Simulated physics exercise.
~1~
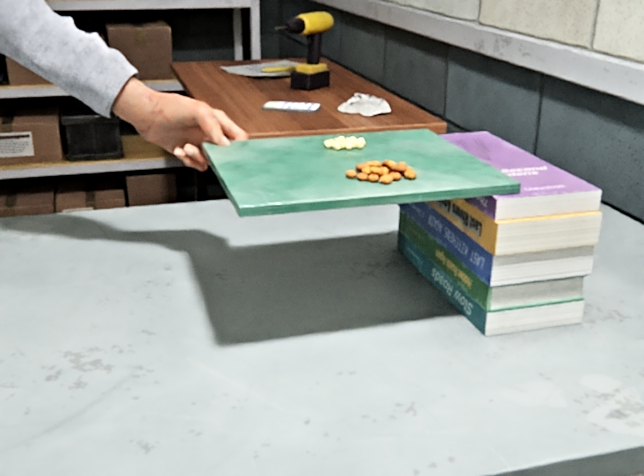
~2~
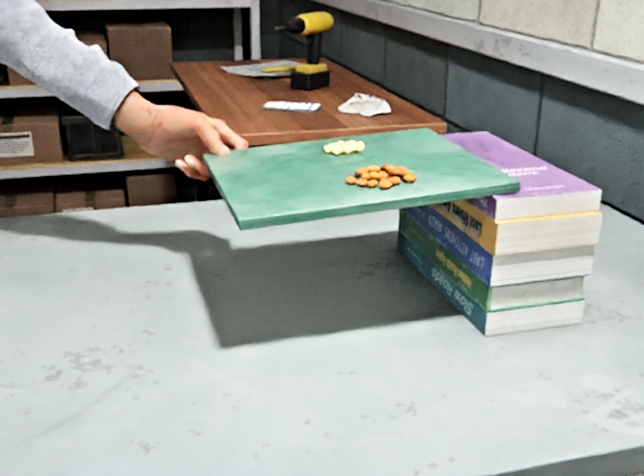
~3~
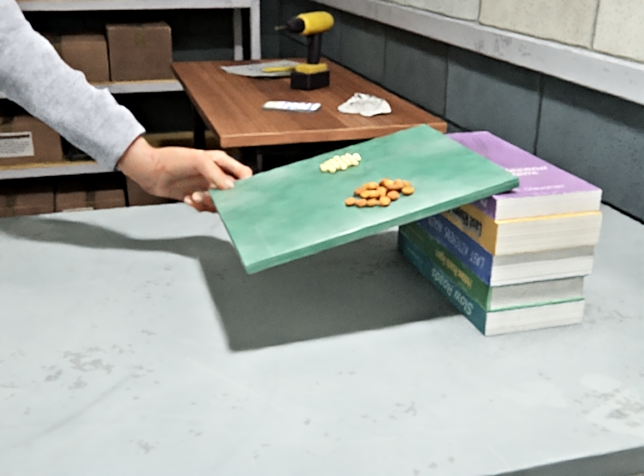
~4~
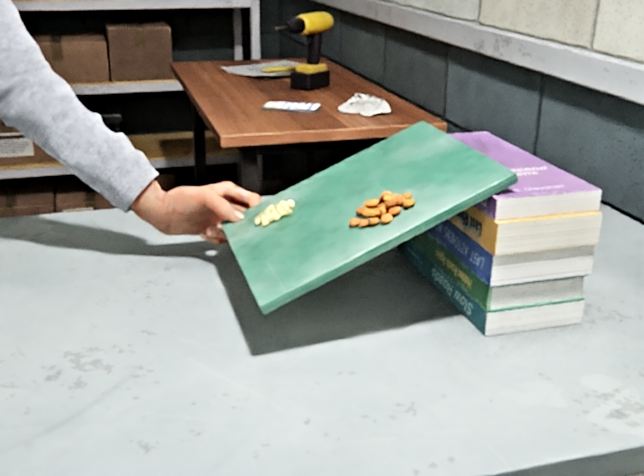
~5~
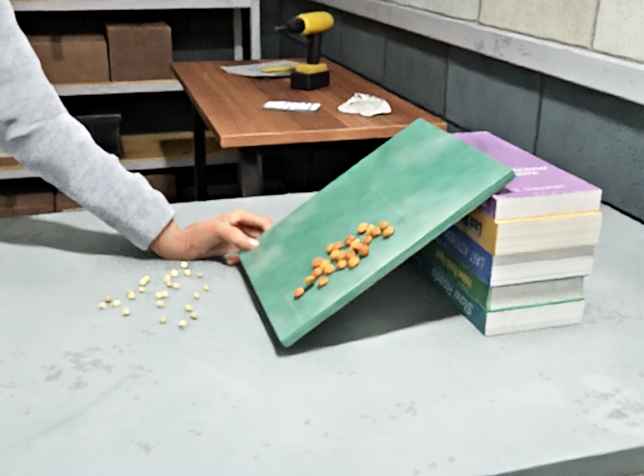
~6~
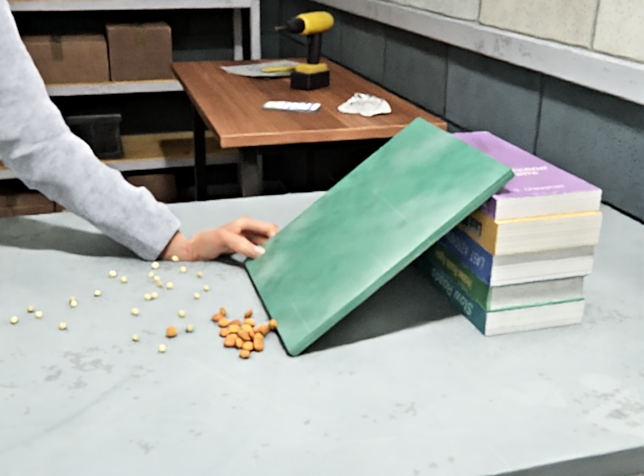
In the video, a hand lowers one end of a green board leaning on stacked books until it rests on the counter; the pale pieces slide off first and scatter to the left, then the orange-brown pieces slide down and gather mostly at the board's foot.
